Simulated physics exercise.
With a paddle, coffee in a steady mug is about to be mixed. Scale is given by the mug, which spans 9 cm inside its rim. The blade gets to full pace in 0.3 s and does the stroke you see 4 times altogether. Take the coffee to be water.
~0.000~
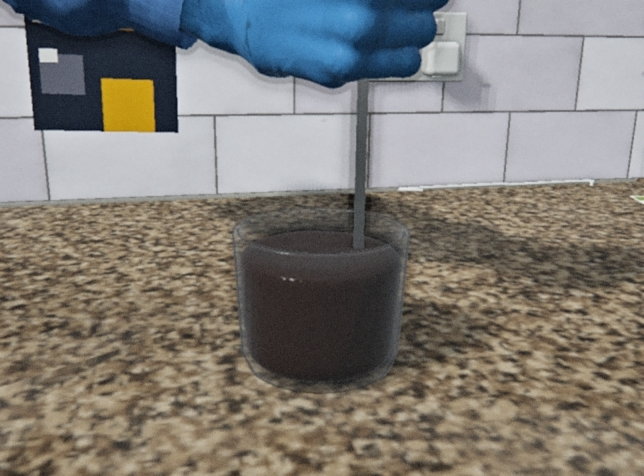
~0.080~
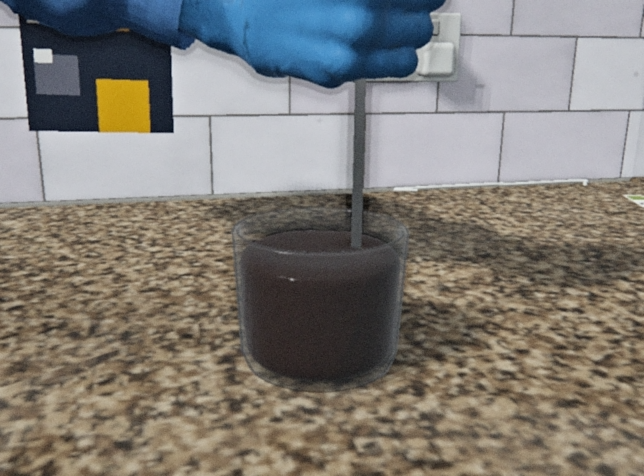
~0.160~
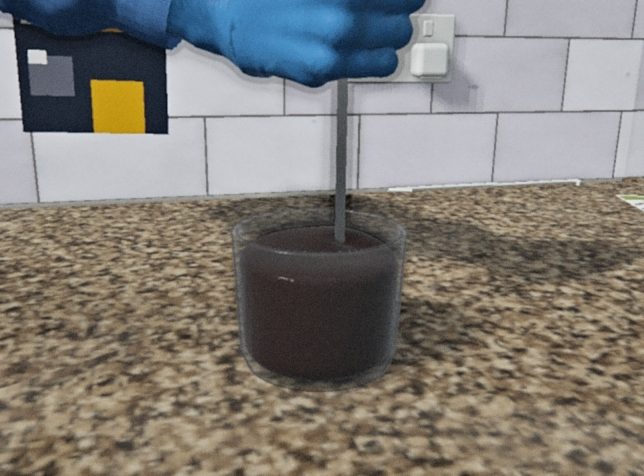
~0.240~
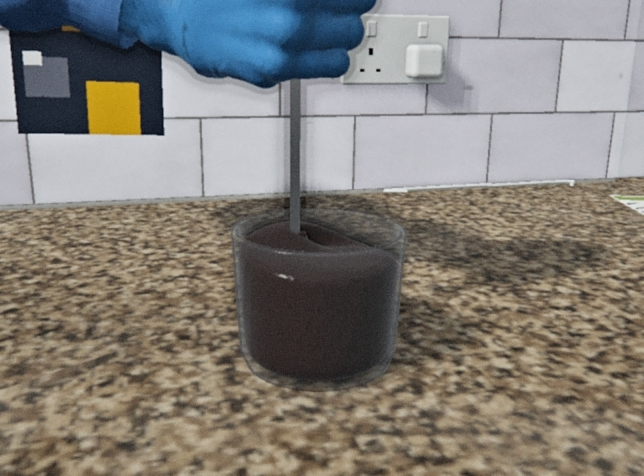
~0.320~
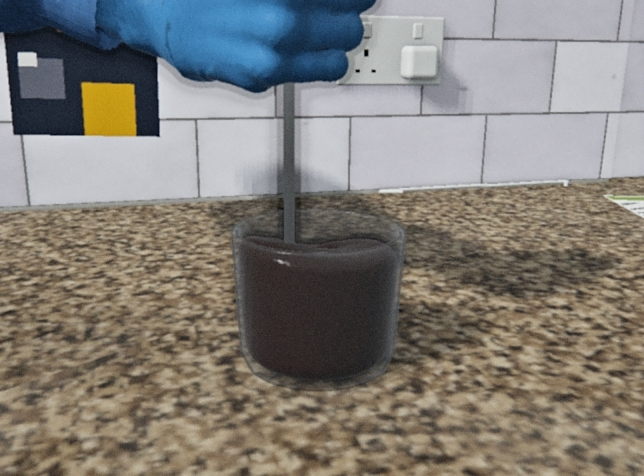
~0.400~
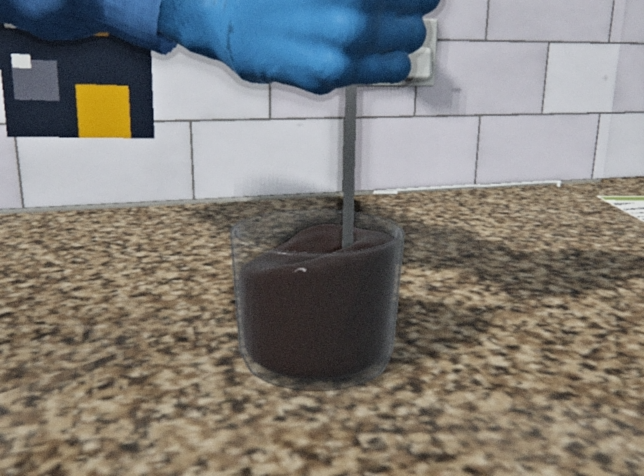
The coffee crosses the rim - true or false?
True.
After 0.68 s 2 ml is over the rim.
After 0.96 s 8 ml is over the rim.
After 1.24 s 15 ml is over the rim.
After 1.52 s 17 ml is over the rim.
In the end 17 ml is over the rim.
